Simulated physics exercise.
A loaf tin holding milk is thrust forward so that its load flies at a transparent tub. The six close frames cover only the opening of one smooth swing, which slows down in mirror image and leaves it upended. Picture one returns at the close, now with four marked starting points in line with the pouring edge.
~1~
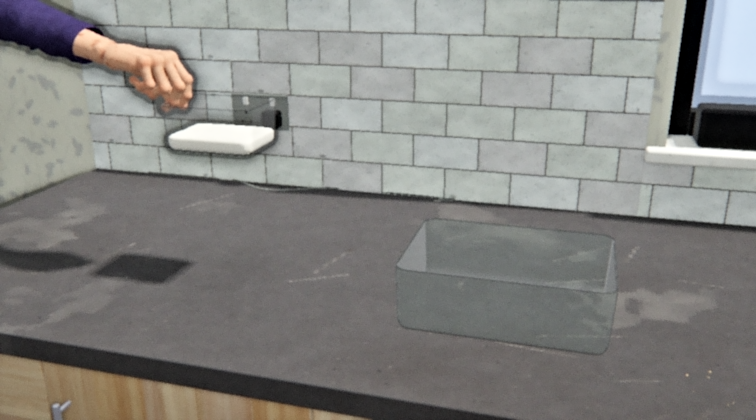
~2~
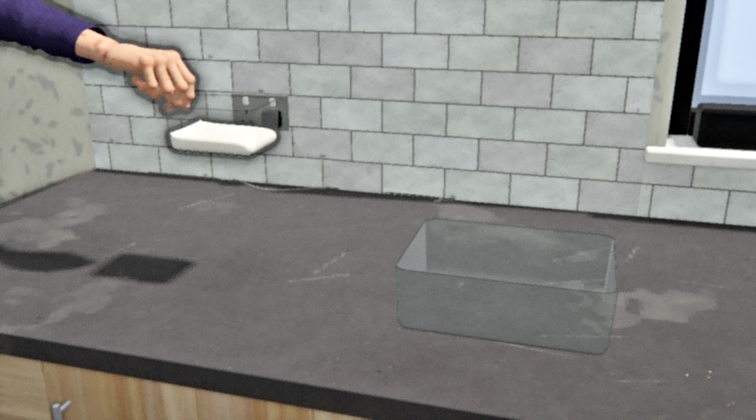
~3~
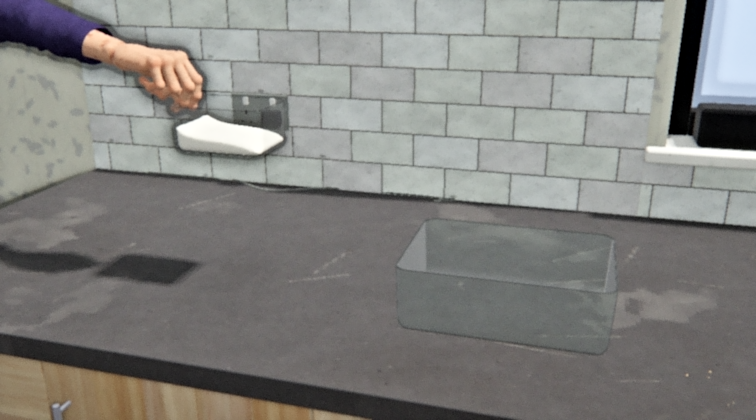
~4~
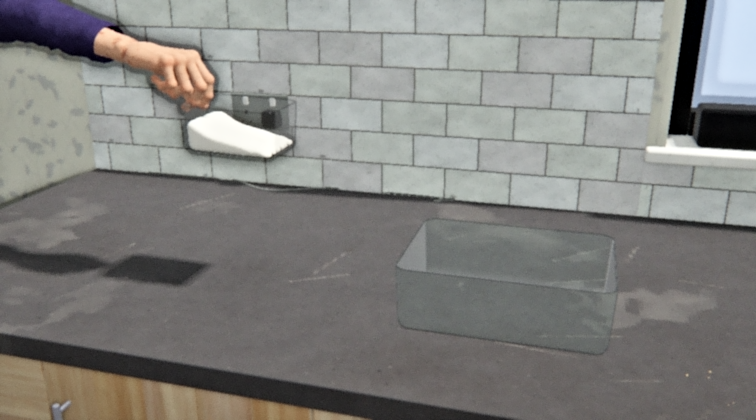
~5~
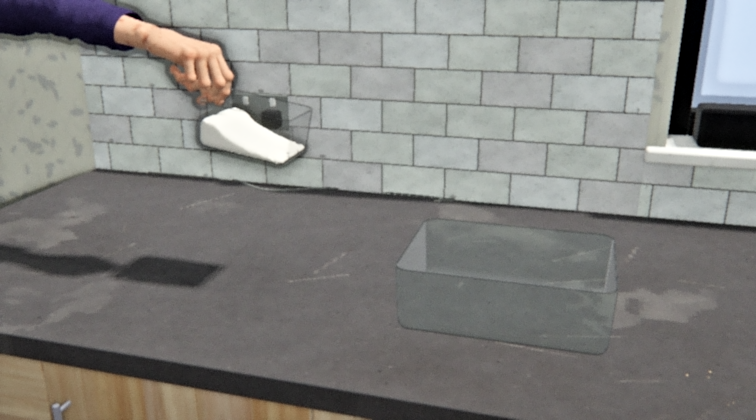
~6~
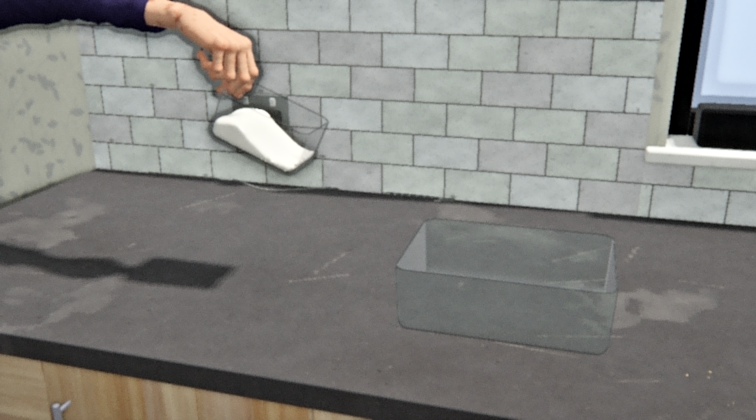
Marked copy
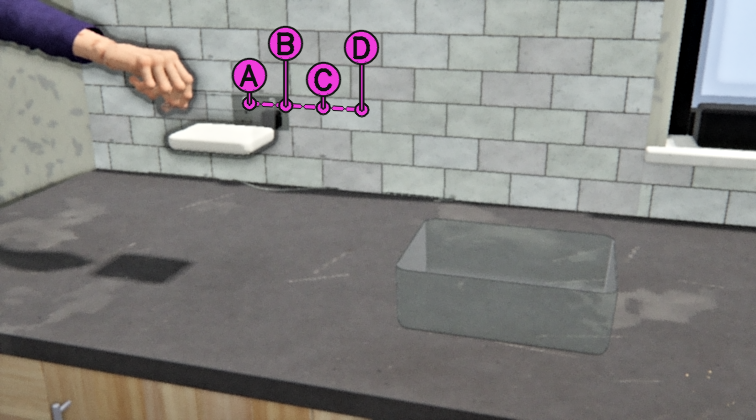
The clip shows a hand holding a clear container of white liquid above a dark countertop, left of a transparent tub. The hand moves right as the liquid sloshes toward the container's right side, and the container begins tilting rightward.
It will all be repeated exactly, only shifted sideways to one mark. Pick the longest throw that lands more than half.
The limit is B.
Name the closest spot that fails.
The answer is A.
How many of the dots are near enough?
Three.
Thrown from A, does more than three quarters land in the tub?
No.
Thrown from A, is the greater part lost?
Yes, that goes wrong.
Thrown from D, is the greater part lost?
No, that is safe.
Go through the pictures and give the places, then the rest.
Upright, lip at (261, 104); tub from (398, 324) to (608, 353); nothing has left yet.
Upright, lip at (264, 104); nothing has left yet.
Upright, lip at (272, 104); nothing has left yet.
Upright, lip at (284, 106); nothing has left yet.
Tipped about 9°, lip at (301, 114); nothing has left yet.
Tipped about 23°, lip at (318, 127); nothing has left yet.
On the marked copy, A at (249, 103); B at (285, 105); C at (323, 107); D at (361, 109).
Choosing A, about 29 % lands in the tub, 65 % falls short and 5 % goes beside or beyond.
Choosing B, about 68 % lands in the tub, 26 % falls short and 6 % goes beside or beyond.
Choosing C, about 75 % lands in the tub, 18 % falls short and 7 % goes beside or beyond.
Choosing D, about 93 % lands in the tub, 2 % falls short and 5 % goes beside or beyond.
